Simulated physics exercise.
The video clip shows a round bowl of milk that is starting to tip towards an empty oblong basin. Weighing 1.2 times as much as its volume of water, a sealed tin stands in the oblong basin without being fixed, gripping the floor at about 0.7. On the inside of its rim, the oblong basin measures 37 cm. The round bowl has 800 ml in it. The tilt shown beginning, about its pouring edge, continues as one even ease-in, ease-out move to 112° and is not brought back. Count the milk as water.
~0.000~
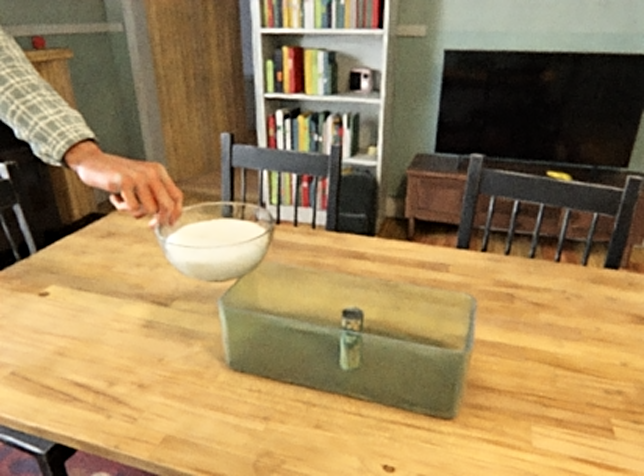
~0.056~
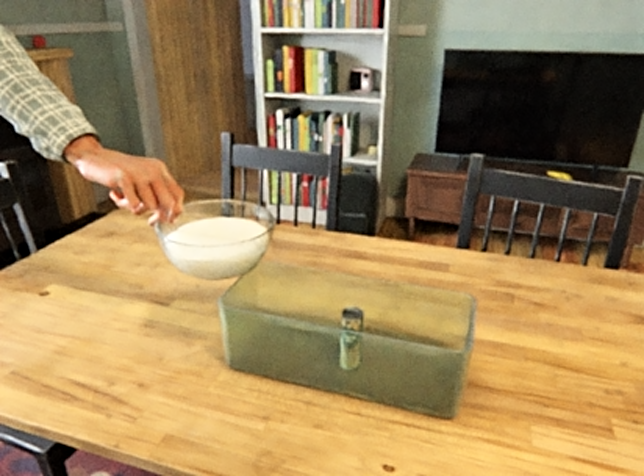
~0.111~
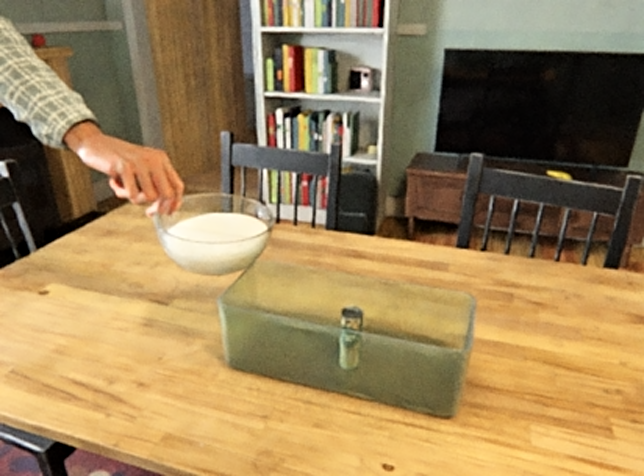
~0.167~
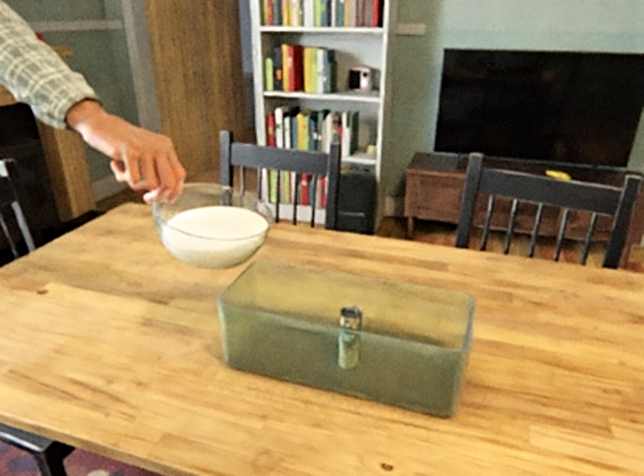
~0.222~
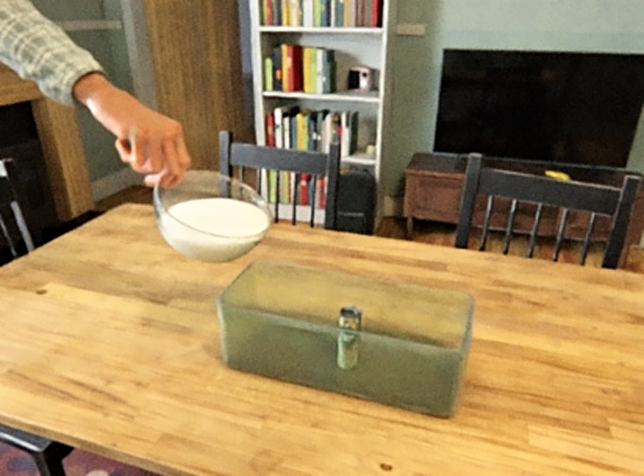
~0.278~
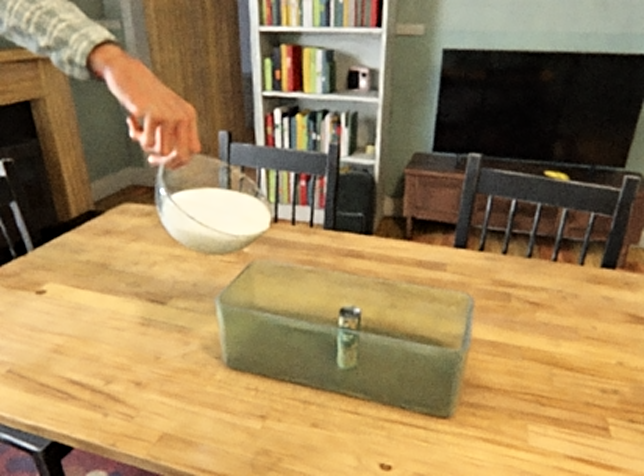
A hand in a checked sleeve held a round glass bowl of milk beside a greenish oblong basin on a wooden table, then rose as it steadily tilted the bowl rightward towards the basin.
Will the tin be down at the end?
Yes.
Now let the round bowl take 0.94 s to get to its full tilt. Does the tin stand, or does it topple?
In that case the tin overturns.
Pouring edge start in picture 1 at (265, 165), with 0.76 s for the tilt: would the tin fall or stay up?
Then it stays on its base.
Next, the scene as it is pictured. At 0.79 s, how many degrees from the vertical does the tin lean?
The tilt is near 60°.
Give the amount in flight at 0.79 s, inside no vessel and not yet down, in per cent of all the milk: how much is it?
Something like 3 per cent is in the air then.
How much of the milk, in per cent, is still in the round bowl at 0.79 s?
Some 0 per cent.
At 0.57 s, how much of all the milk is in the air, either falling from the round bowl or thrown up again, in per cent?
Roughly 58 percent.
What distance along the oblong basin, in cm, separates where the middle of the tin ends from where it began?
In the end the tin's centre has shifted about 9.0 centimetres.
After 0.57 s the tilt is 96° and 24 per cent is still to pour; the tin stands where it began.
After 0.79 s the tilt is 112° and 0 per cent is still to pour; the tin lies on its side.
After 1.01 s the tilt is 112° and 0 per cent is still to pour; the tin lies on its side.
After 1.26 s the tilt is 112° and 0 per cent is still to pour; the tin lies on its side.
In the end the tin lies on its side.
